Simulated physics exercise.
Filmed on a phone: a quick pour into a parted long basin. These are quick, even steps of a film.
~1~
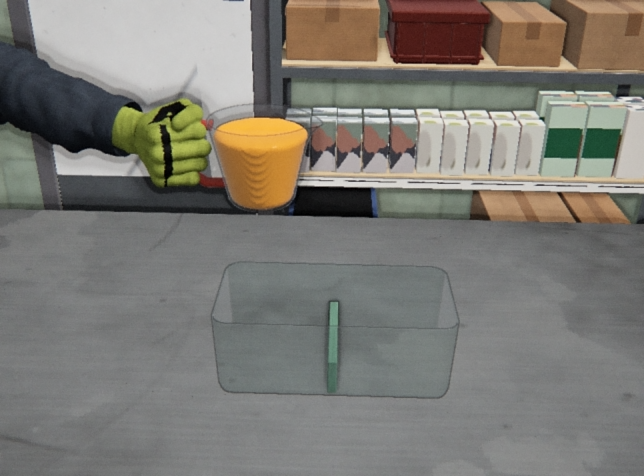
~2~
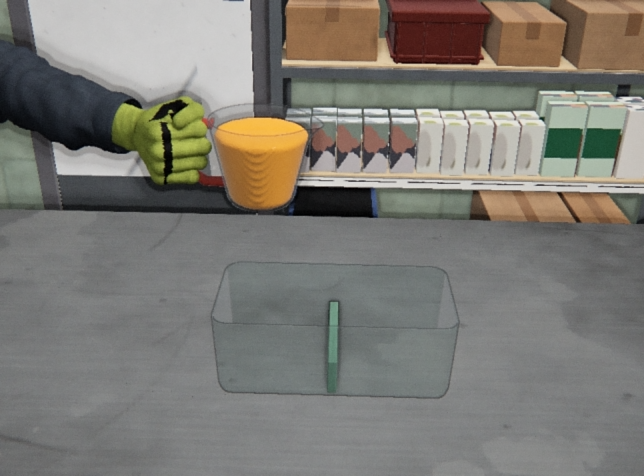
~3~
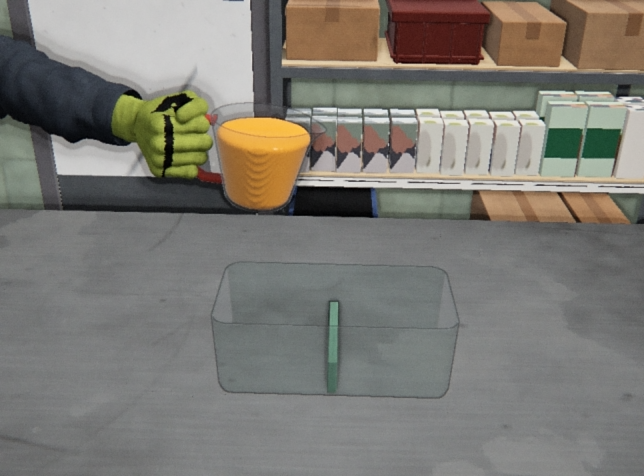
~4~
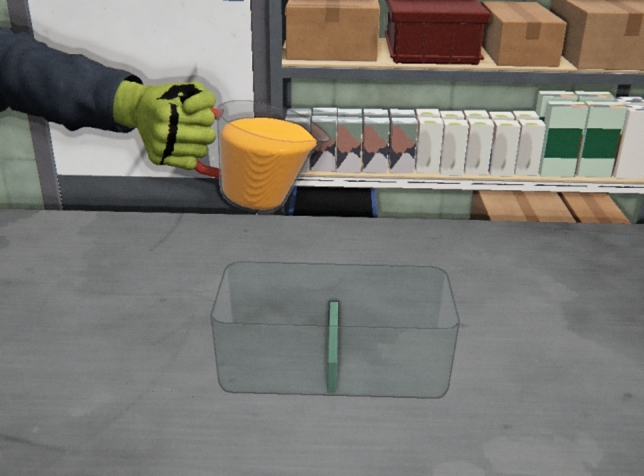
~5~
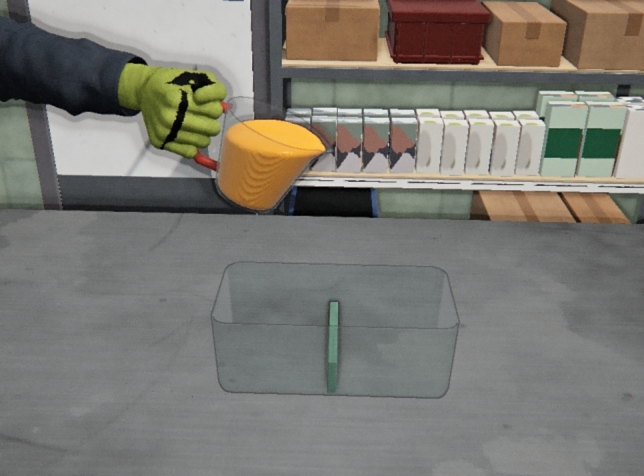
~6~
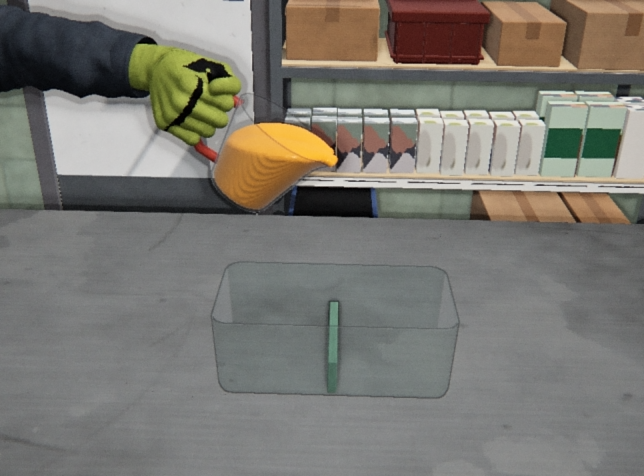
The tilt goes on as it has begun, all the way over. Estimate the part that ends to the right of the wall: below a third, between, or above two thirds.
In the end above two thirds is right of the wall.
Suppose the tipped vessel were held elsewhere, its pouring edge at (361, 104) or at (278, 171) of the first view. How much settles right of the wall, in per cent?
About 80 and 15 per cent.
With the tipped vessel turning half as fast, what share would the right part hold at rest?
Near 90 %.
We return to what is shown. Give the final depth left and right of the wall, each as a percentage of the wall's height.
The left part 10 per cent, the right part 50.
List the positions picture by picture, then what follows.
Tilt 0°; pouring edge (323, 122); surface from (215, 130) to (309, 132); the long basin's rim runs from (219, 291) to (452, 297); the wall's top is at (333, 331), in the first frame.
Tilt 2°; pouring edge (324, 124); surface from (215, 129) to (309, 132), in the second frame.
Tilt 6°; pouring edge (327, 129); surface from (218, 127) to (311, 135), in the third frame.
Tilt 14°; pouring edge (331, 138); surface from (222, 127) to (317, 137), in the fourth frame.
Tilt 24°; pouring edge (334, 150); surface from (226, 130) to (325, 143), in the fifth frame.
Tilt 35°; pouring edge (335, 164); surface from (225, 142) to (330, 153); 3 per cent is over the edge, in the sixth frame.
A moment on, the tilt is 101° and 32 per cent is still to pour, 0 is left of the wall and 27 right of it.
Next, the tilt is 111° and 2 per cent is still to pour, 7 is left of the wall and 80 right of it.
Then the tilt is 111° and 0 per cent is still to pour, 13 is left of the wall and 84 right of it.
Later the tilt is 111° and 0 per cent is still to pour, 13 is left of the wall and 84 right of it.
At rest 13 per cent lies left of the wall, 84 right of it and 3 outside.
